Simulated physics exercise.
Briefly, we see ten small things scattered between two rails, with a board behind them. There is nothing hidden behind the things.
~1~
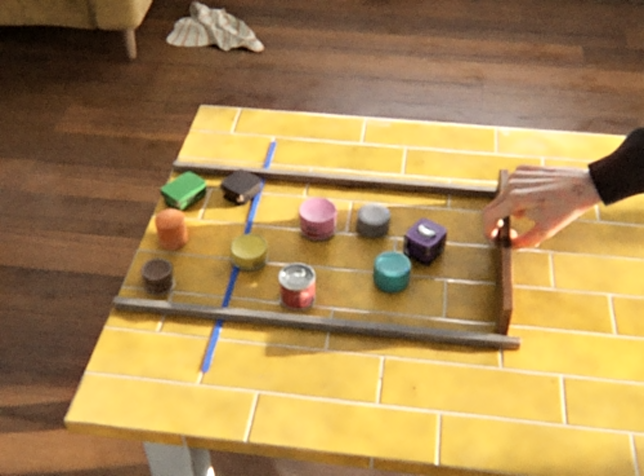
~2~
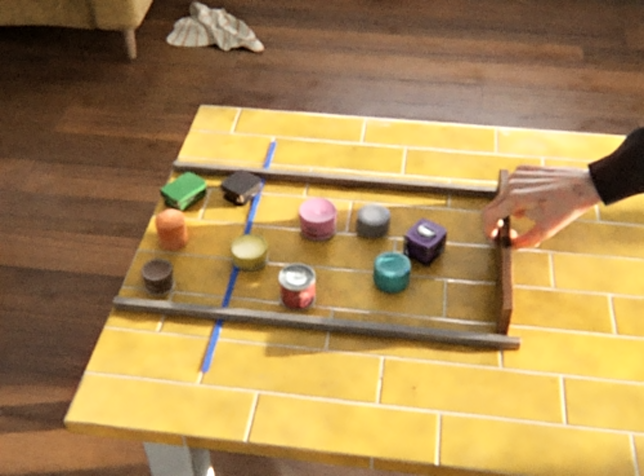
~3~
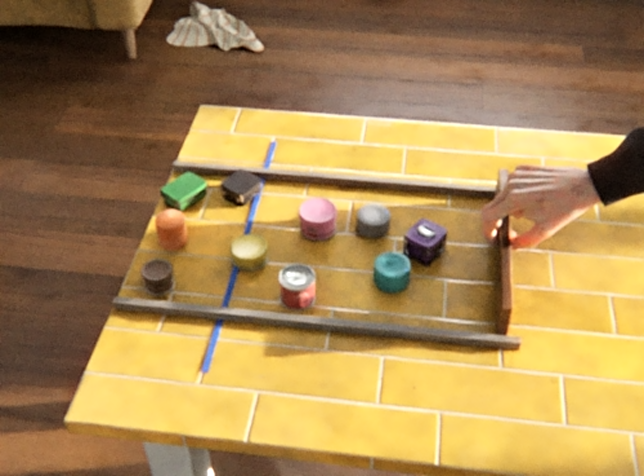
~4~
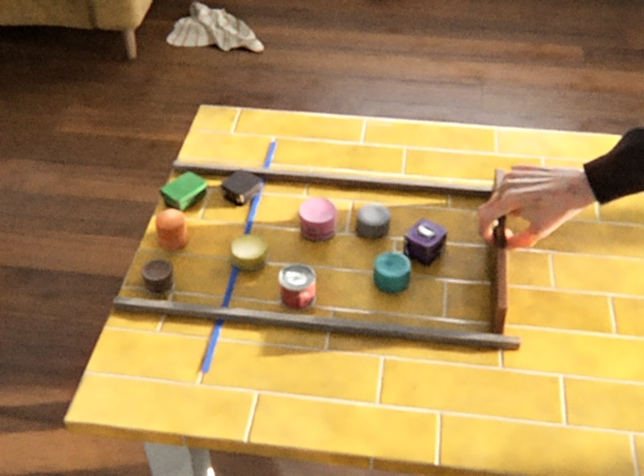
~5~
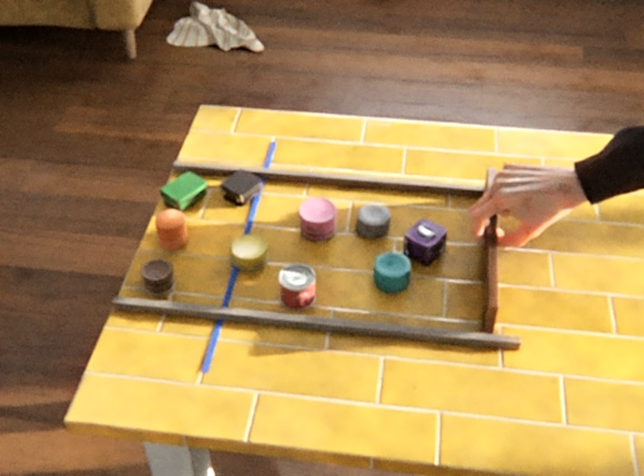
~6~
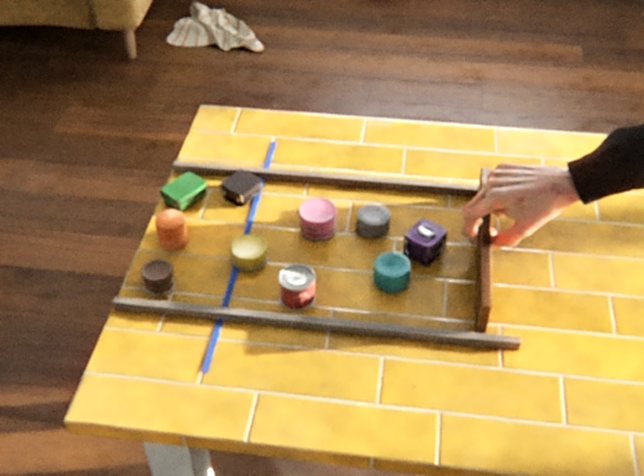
The footage shows small tins, lids and cases scattered between two rails on a yellow tiled table crossed by blue tape, as a hand gripping the board at the right holds nearly still, then slides it slightly left.
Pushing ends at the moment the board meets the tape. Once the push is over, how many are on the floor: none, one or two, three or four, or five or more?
On the floor: None.
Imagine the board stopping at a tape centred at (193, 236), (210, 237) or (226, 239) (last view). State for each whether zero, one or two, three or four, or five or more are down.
So, for the three spots in the order asked, I'd go with either one or two, either one or two and none at all.
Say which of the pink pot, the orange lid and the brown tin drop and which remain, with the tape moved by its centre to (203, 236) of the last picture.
Pink pot stays put, orange lid goes off, brown tin stays put.
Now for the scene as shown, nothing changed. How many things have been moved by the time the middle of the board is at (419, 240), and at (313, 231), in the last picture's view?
Answer - first 1, then 5.
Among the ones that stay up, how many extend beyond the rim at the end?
It comes to 0.
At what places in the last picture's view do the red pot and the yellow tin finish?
Listed in order, first is (211, 279) and the other is (193, 243).
Soon after, none off yet; green case at rest near (185, 193); orange lid at rest near (171, 230); brown tin at rest near (159, 277).
At rest, the number that fall off is zero.
